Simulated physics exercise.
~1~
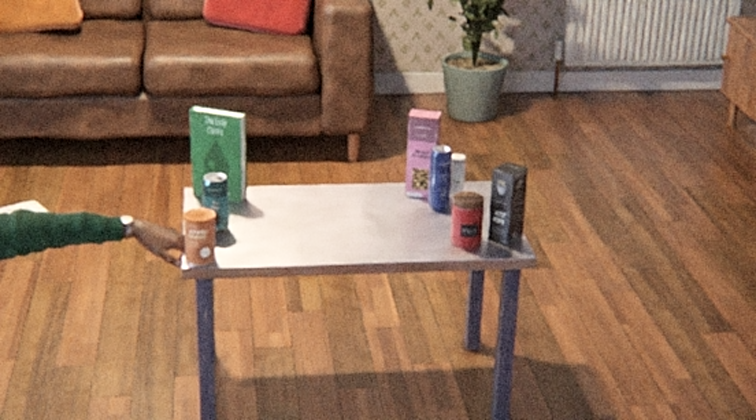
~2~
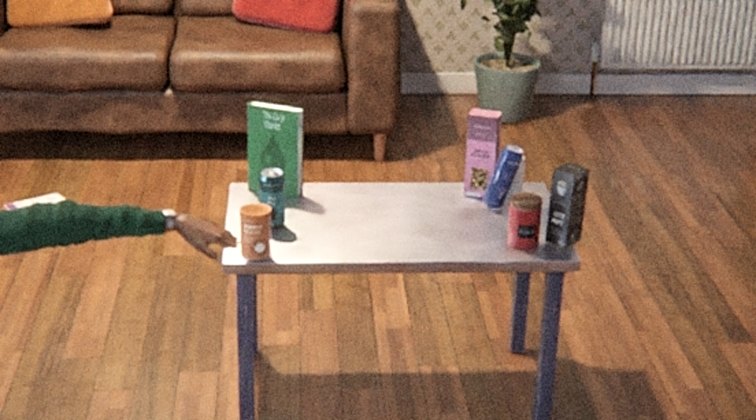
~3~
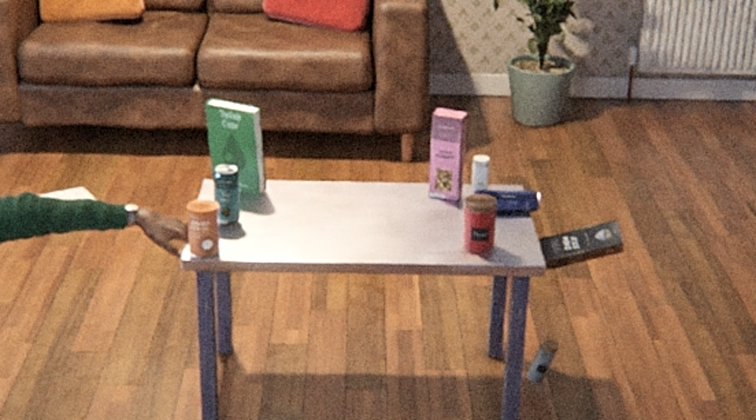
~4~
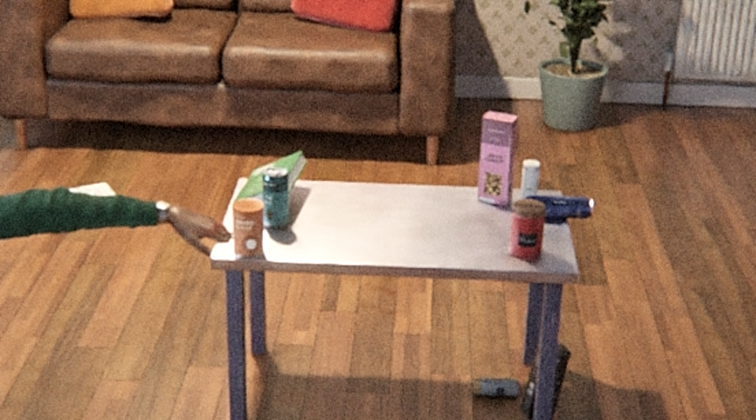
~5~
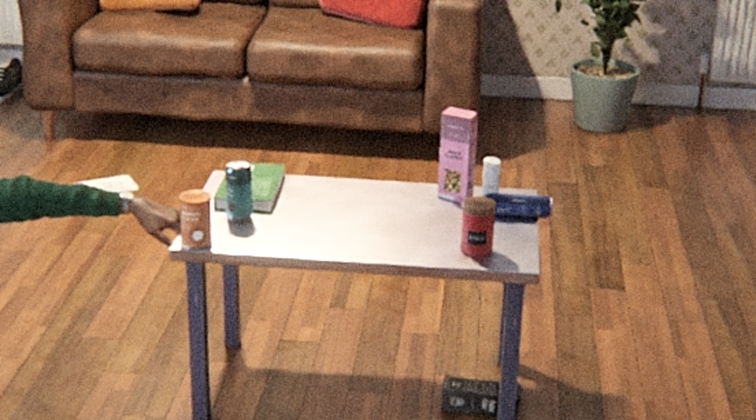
In a living room, a hand jolts a table, toppling several items, two onto the floor.
